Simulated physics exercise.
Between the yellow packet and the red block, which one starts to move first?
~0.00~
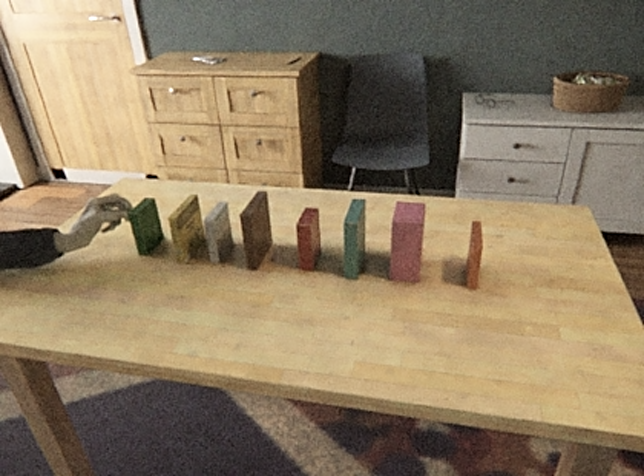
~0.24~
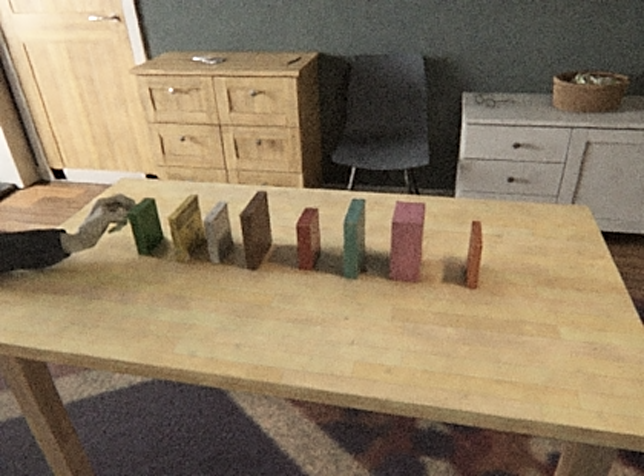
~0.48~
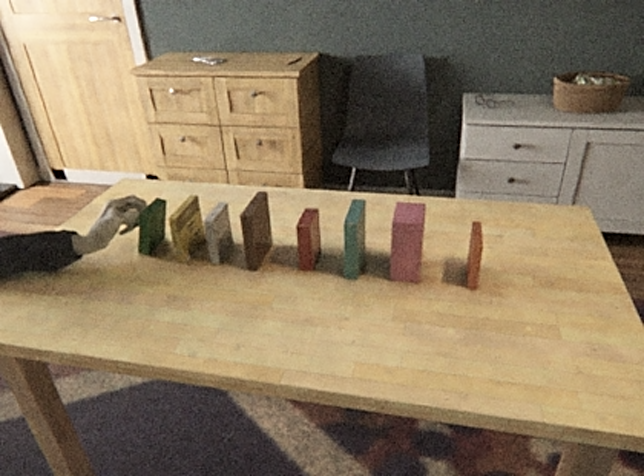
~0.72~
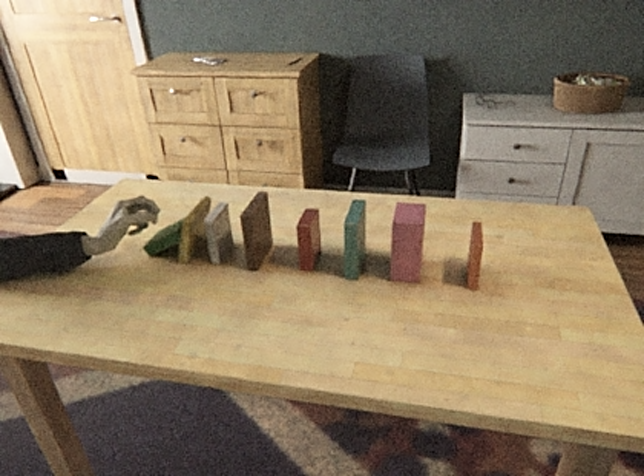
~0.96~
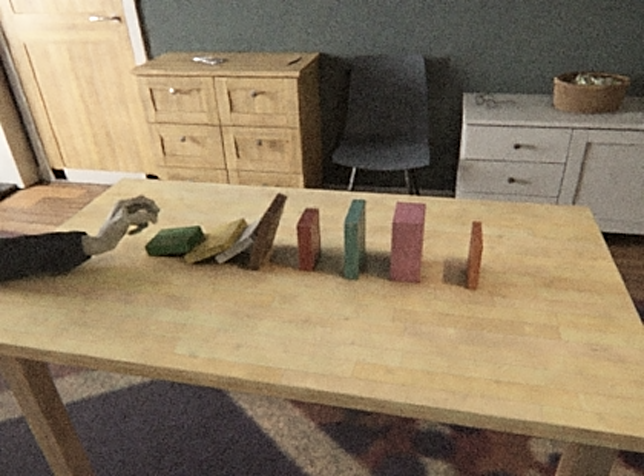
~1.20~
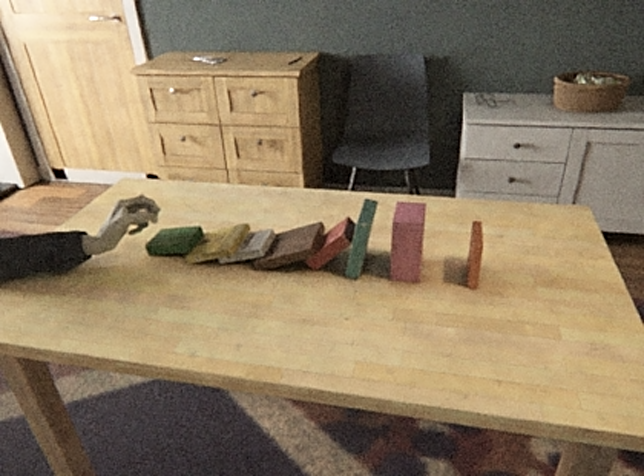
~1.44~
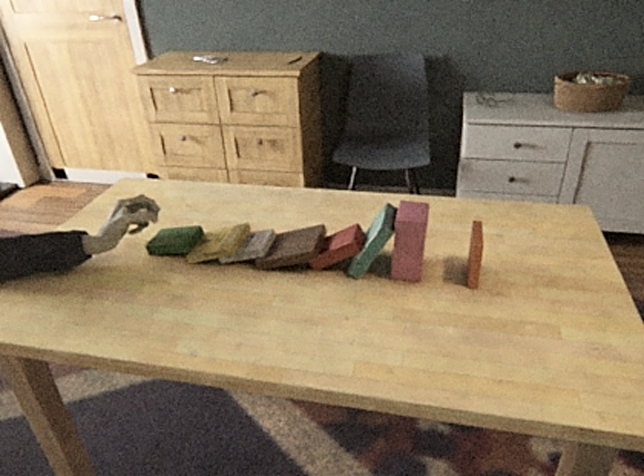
The yellow packet starts to move first, tilting to the right while the red block is still standing upright.
